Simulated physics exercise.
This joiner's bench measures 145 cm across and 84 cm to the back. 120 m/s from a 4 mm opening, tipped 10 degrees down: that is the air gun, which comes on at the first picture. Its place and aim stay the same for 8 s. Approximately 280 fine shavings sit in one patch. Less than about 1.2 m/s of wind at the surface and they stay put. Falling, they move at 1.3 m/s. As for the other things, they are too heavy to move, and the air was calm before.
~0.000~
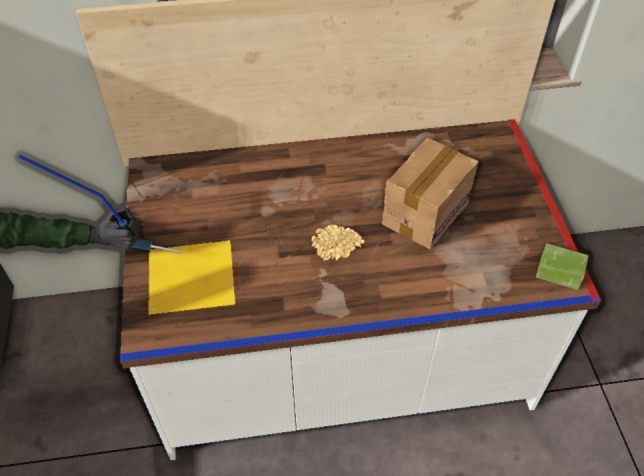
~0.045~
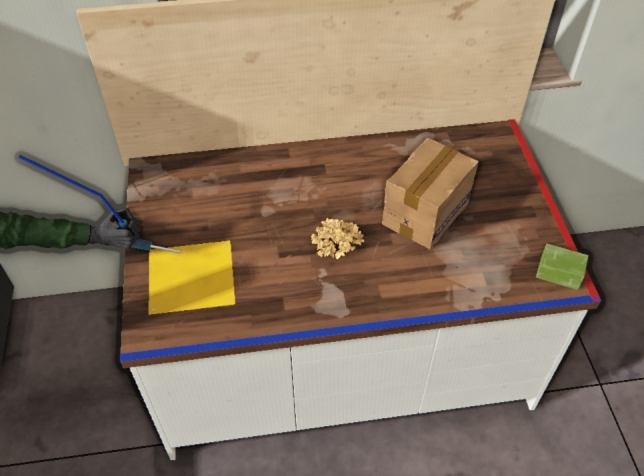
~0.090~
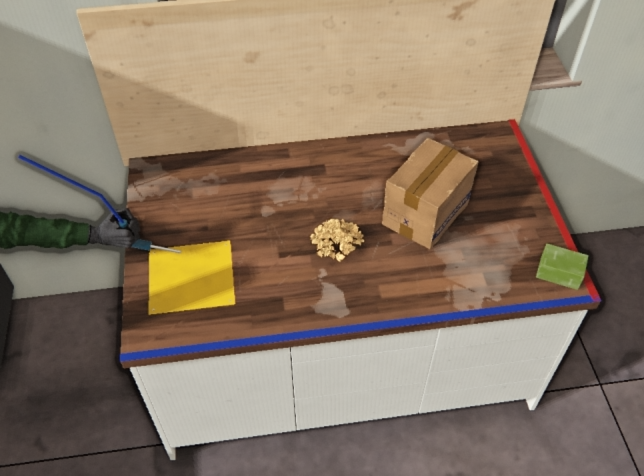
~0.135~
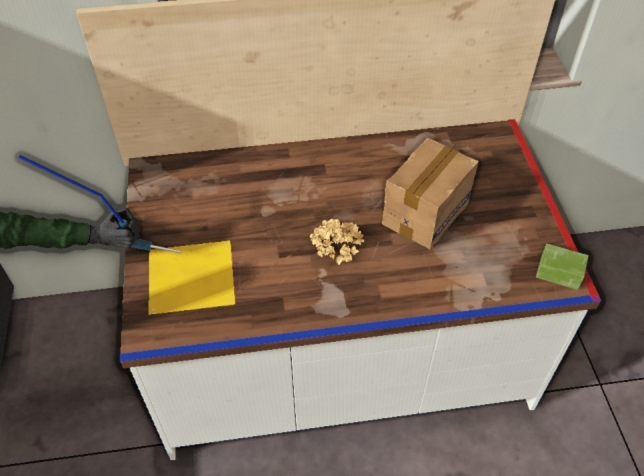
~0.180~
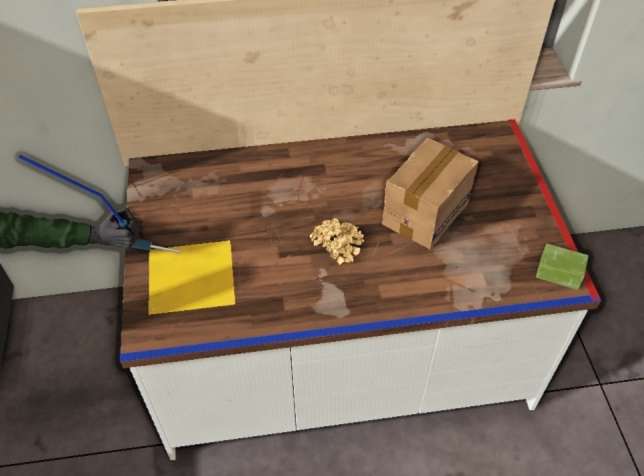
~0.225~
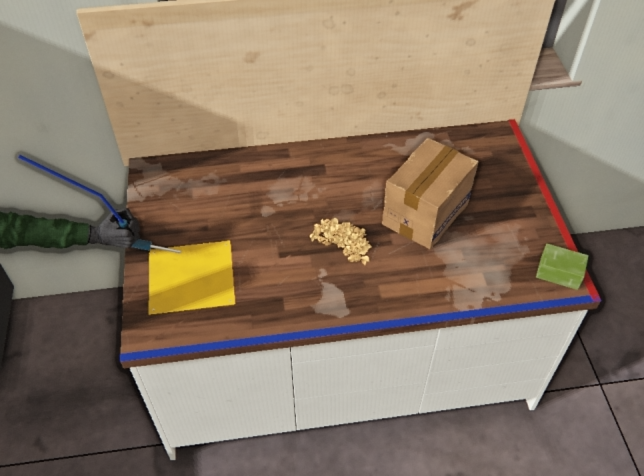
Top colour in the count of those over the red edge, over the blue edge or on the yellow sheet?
The red one.
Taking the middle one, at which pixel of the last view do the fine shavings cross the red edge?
The middle crossing sits close to (574, 243) in the last picture.
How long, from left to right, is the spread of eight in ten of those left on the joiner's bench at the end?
Around 20 centimetres from left to right.
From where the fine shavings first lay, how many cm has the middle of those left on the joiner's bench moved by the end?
Close to 25 cm.
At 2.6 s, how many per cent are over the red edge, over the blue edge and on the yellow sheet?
About 30 per cent red, 1 per cent blue and 0 per cent yellow.
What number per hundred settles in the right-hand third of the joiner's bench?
About 15 percent.
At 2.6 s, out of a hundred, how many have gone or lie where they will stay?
My guess would be around 60 %.
After 1.6 s, 55 % are on the move or not yet settled, 19 % are over the red edge, 0 % on the yellow sheet and 0 % over the blue edge; the middle of those still in play is near (401, 229).
After 2.6 s, 41 % are on the move or not yet settled, 28 % are over the red edge, 0 % on the yellow sheet and 1 % over the blue edge; the middle of those still in play is near (401, 229).
After 4.4 s, 29 % are on the move or not yet settled, 34 % are over the red edge, 0 % on the yellow sheet and 1 % over the blue edge; the middle of those still in play is near (401, 231).
After 8.0 s, at the end, 38 % are over the red edge, 0 % on the yellow sheet and 2 % over the blue edge; the middle of those still in play is near (394, 206).
